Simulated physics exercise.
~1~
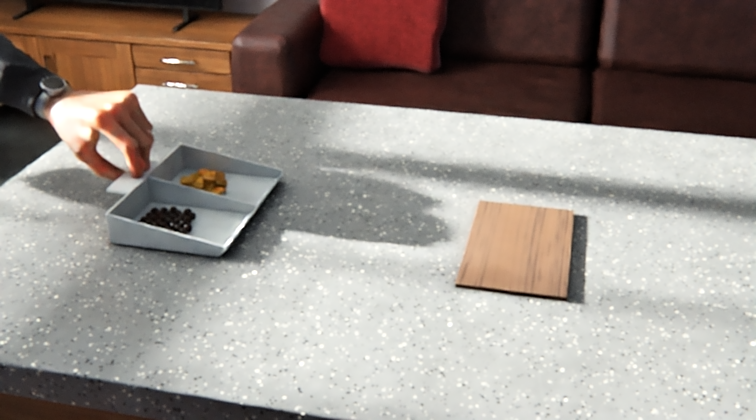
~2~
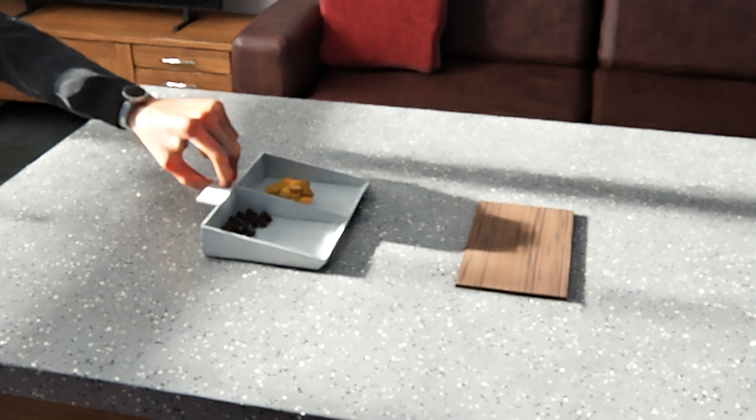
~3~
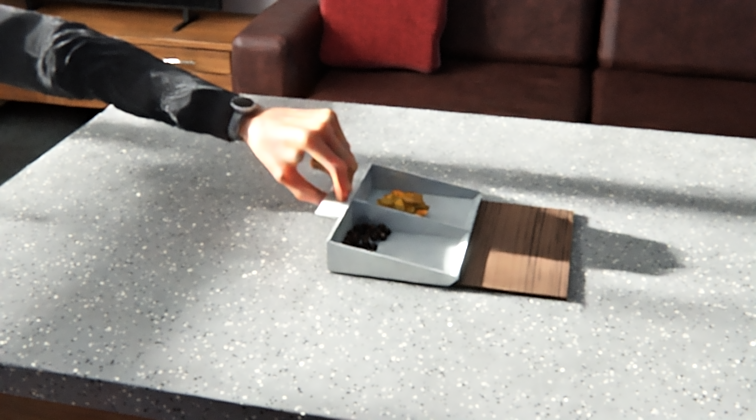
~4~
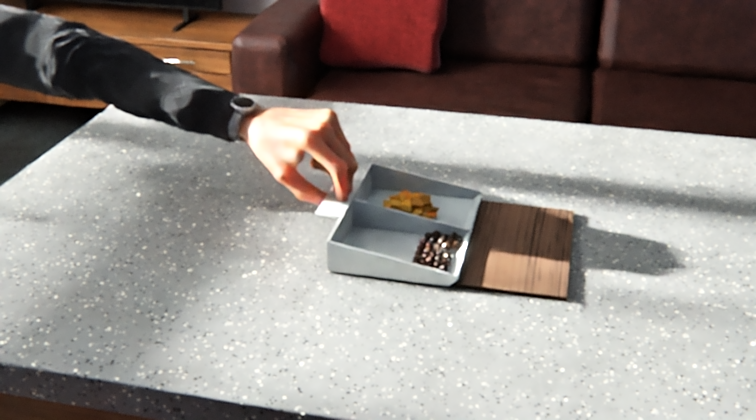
A divided grey tray slides right into a wooden board, and its dark beads roll forward.
